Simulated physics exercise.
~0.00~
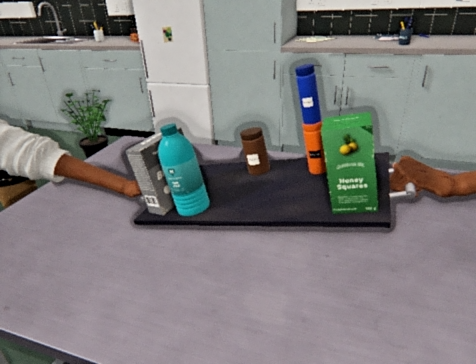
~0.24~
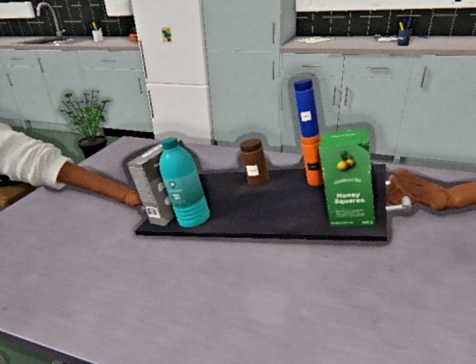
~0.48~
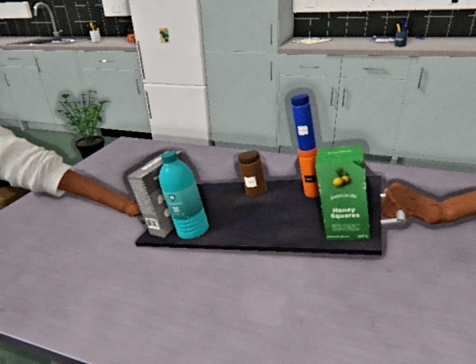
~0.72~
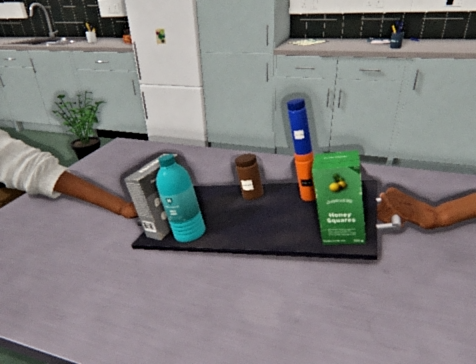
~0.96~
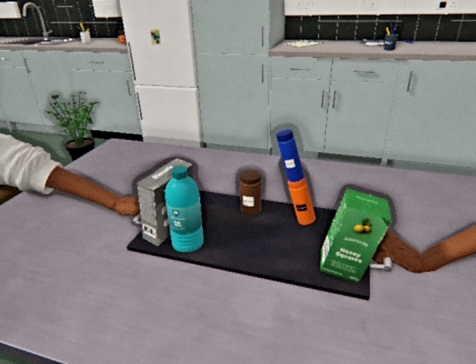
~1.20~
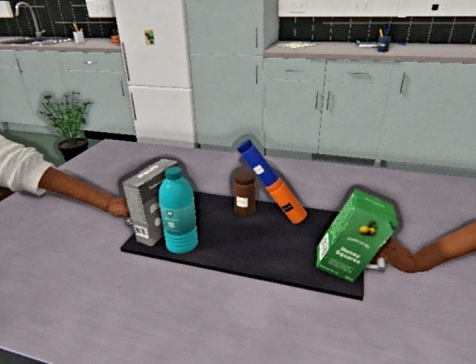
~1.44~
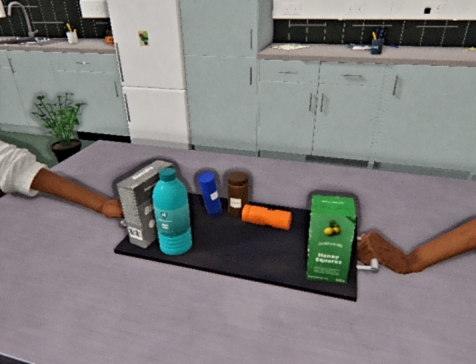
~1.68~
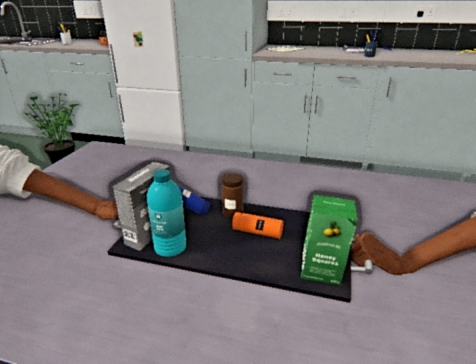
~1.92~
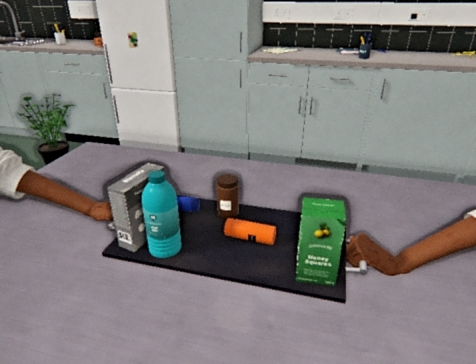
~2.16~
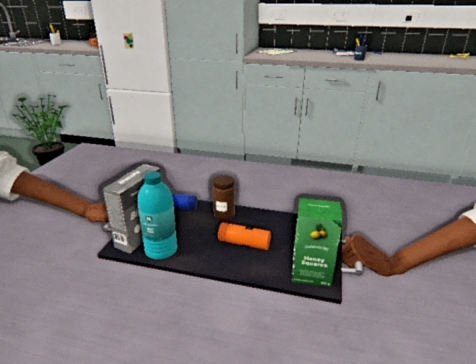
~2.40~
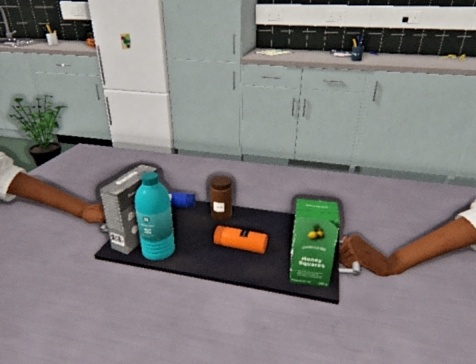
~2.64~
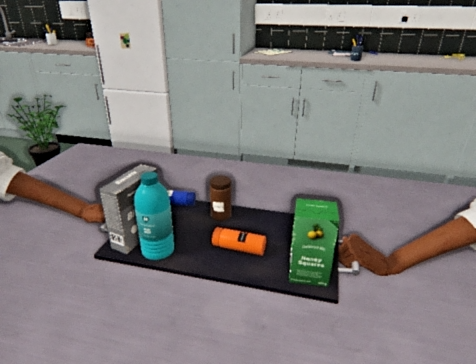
In a kitchen, two hands hold a flat black tray above a pale table, carrying a grey packet, a turquoise bottle, a brown jar, a green carton and a blue shaker stacked on an orange one. The hands lower the tray, and it comes to rest at a slight angle. As it lands, the green carton tips to the right and the stacked shakers lean left. The carton rocks back upright while the blue shaker tumbles off and the orange one falls over. Both shakers end lying on the tray, with everything else standing.
